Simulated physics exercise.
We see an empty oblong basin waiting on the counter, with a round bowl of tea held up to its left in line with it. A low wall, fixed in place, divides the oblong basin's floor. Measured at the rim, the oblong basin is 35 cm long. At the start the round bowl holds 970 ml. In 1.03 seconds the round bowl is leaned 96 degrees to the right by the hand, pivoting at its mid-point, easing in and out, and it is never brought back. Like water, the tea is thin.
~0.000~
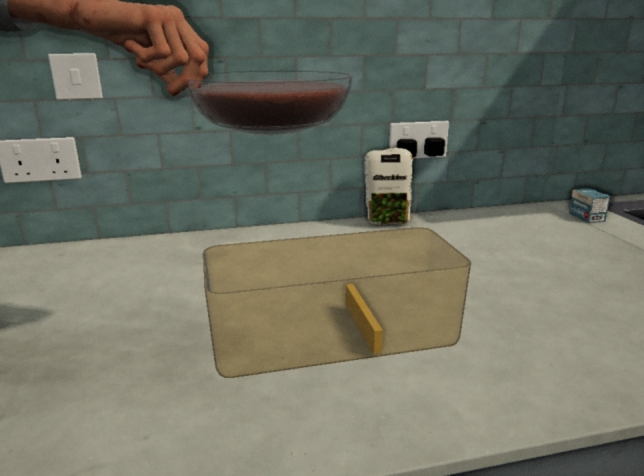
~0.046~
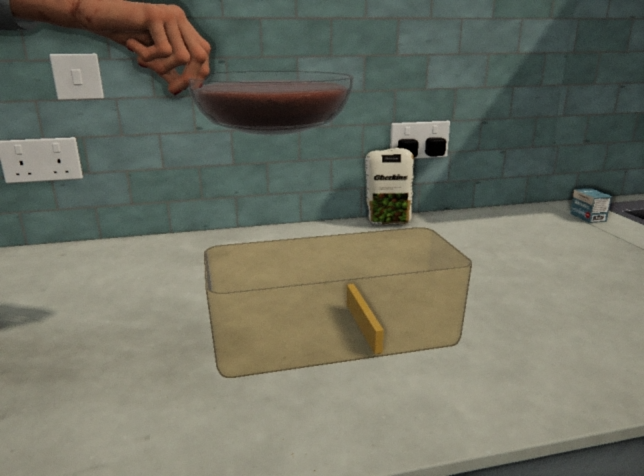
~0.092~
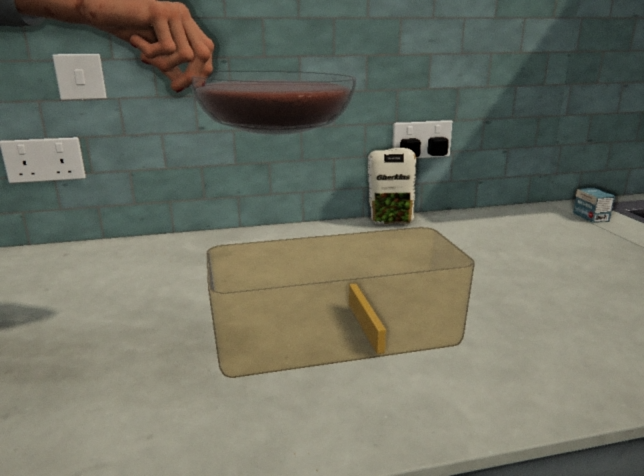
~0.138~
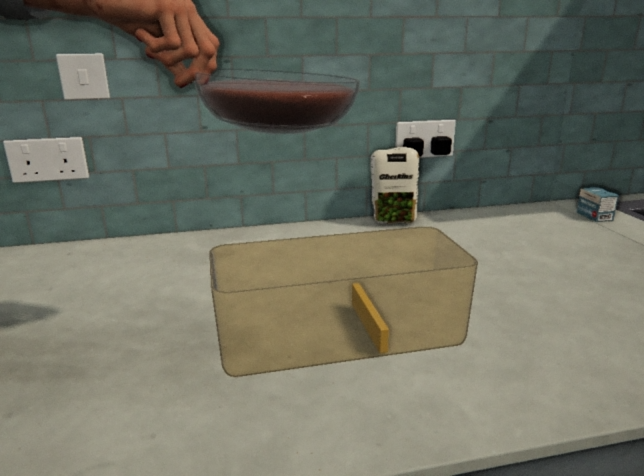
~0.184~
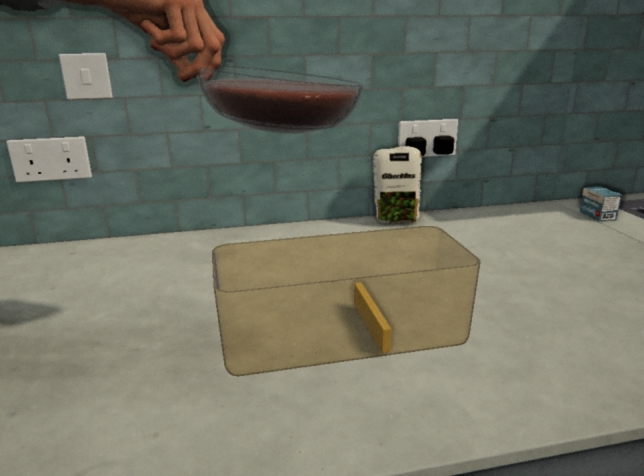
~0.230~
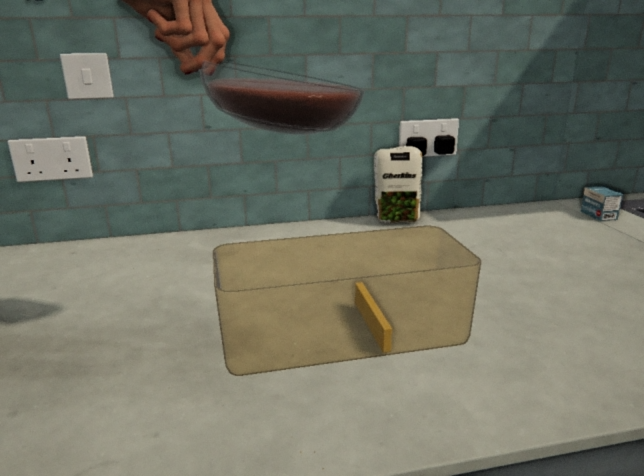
We see a hand holding a round glass bowl of dark reddish-brown liquid above and to the left of an empty oblong basin with a low yellow wall inside; the hand slowly leans the bowl slightly to the right.
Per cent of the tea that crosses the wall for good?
62 per cent.
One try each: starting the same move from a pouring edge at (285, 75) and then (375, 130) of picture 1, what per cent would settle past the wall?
In turn about 30 and 60 per cent.
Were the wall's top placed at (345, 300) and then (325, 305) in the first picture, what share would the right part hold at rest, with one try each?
Roughly 80 per cent, then 85 per cent.
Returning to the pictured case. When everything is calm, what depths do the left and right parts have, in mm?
I'd say close to 10 mm on the left, close to 34 mm on the right.
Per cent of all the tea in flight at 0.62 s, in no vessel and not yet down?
Some 58 per cent, I reckon.
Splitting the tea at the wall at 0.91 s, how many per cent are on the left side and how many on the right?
I'd say some 16 in a hundred on the left and 68 on the right.
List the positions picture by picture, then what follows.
It leans 0°; its right rim is at (348, 76); the tea meets the walls at (191, 89) and (344, 85); the oblong basin's rim runs from (205, 270) to (449, 246); the wall's top is at (363, 306), in the first frame.
It leans 0°; its right rim is at (349, 77); the tea meets the walls at (192, 89) and (344, 86), in the second frame.
It leans 2°; its right rim is at (352, 79); the tea meets the walls at (195, 88) and (347, 86), in the third frame.
It leans 4°; its right rim is at (355, 81); the tea meets the walls at (198, 86) and (350, 87), in the fourth frame.
It leans 7°; its right rim is at (358, 85); the tea meets the walls at (203, 84) and (354, 88), in the fifth frame.
It leans 11°; its right rim is at (360, 91); the tea meets the walls at (206, 83) and (357, 89), in the sixth frame.
Then, 0.62 s in, the tilt is 63° and 28 per cent is still to pour, 1 is left of the wall and 14 right of it.
Then, 0.91 s in, the tilt is 93° and 1 per cent is still to pour, 16 is left of the wall and 68 right of it.
Then, 1.21 s in, the tilt is 96° and 0 per cent is still to pour, 28 is left of the wall and 66 right of it.
Then, 1.53 s in, the tilt is 96° and 0 per cent is still to pour, 31 is left of the wall and 63 right of it.
Finally, 31 per cent lies left of the wall, 62 right of it and 7 outside.
